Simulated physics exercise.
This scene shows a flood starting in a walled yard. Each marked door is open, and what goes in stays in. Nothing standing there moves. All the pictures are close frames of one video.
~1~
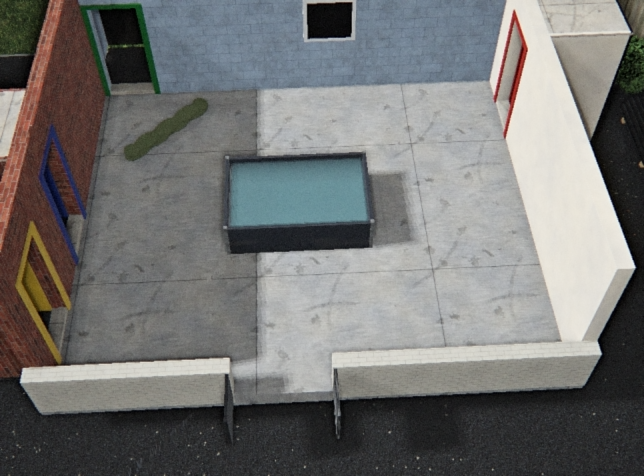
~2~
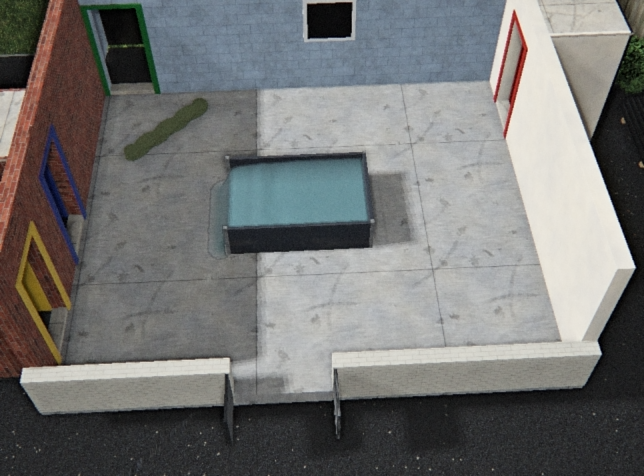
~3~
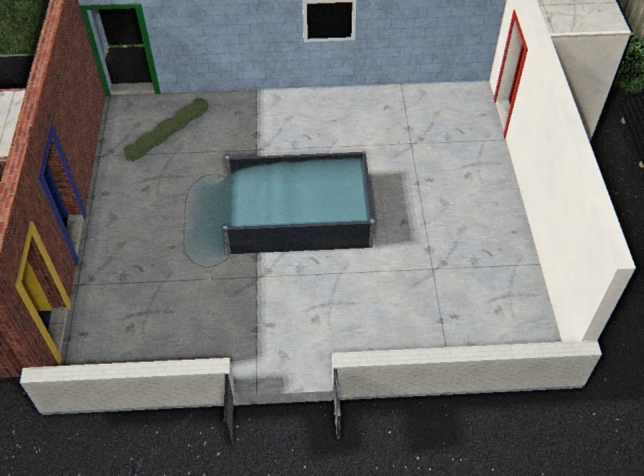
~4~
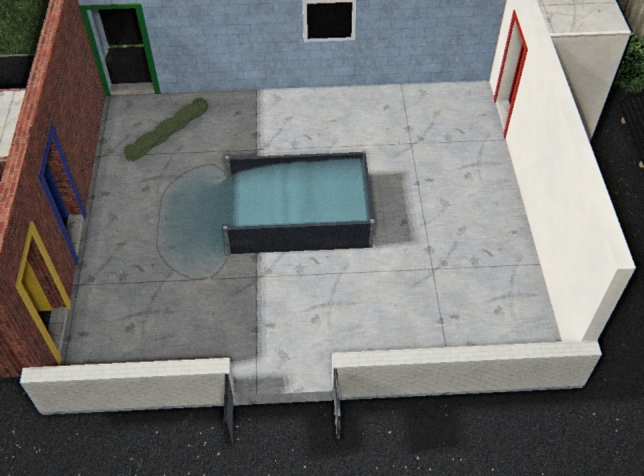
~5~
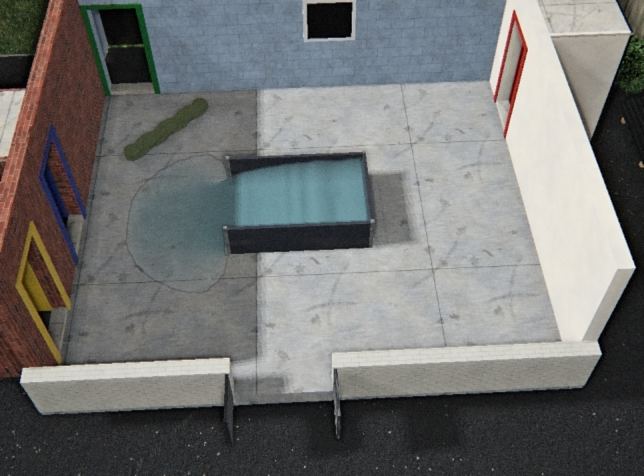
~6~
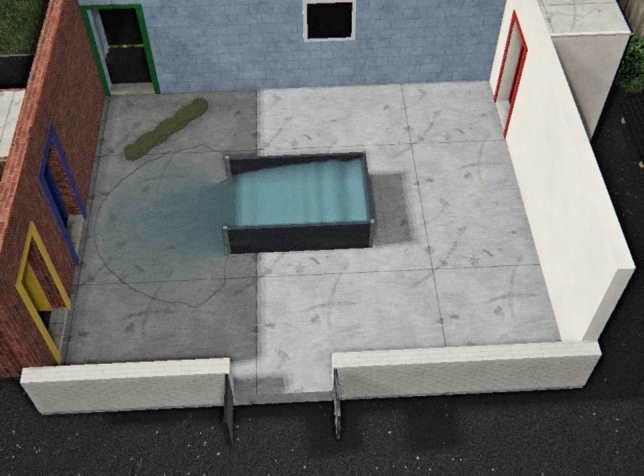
Water pouring from the open left side of a dark-walled tank and spreading leftward across the grey paving of a walled yard.
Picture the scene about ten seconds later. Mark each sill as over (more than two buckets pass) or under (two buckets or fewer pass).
The red door is under, the blue door is over, the yellow door is over, the green door is over.
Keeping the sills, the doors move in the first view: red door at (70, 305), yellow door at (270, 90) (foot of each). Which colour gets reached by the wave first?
Answer: The blue door.
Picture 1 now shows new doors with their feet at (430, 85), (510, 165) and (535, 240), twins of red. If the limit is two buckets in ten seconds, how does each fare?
The first new doorway comes up short, the second comes up short, the third comes up short.
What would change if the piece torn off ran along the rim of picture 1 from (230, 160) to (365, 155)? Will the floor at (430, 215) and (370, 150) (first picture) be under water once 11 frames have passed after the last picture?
In the order asked: Unwetted, then inundated.
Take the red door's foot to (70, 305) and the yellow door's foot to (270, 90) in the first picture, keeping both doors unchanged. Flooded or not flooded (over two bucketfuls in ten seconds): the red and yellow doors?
Red door: Overshoots; yellow door: Undershoots.
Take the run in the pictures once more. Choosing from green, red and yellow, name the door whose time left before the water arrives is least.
That would be the one in yellow.
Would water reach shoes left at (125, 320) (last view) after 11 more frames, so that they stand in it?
Call it swamped.
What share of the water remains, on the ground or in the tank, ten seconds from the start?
82 %.
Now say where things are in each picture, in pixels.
The tank at (298, 192) is whole and still, in the first picture.
The front is at (224, 257), out from the gap at (231, 209), in the second picture.
The front is at (207, 263), out from the gap at (231, 211), in the third picture.
Water pours out at (231, 211) and has run to (172, 262), in the fourth picture.
The front is at (134, 252), out from the gap at (231, 212), in the fifth picture.
Water pours out at (231, 212) and has run to (100, 233), in the sixth picture.
A moment on, water covers 20 % of the floor; the red door not reached, the blue door over two buckets in, the yellow door not reached, the green door not reached.
Next, water covers 25 % of the floor; the red door not reached, the blue door far over two buckets in, the yellow door under two buckets in, the green door wet at the sill, nothing in.
Then, water covers 35 % of the floor; the red door not reached, the blue door far over two buckets in, the yellow door over two buckets in, the green door over two buckets in.
Later, water covers 65 % of the floor; the red door not reached, the blue door far over two buckets in, the yellow door over two buckets in, the green door far over two buckets in.
In the end, water covers 95 % of the floor; the red door wet at the sill, nothing in, the blue door far over two buckets in, the yellow door over two buckets in, the green door far over two buckets in.
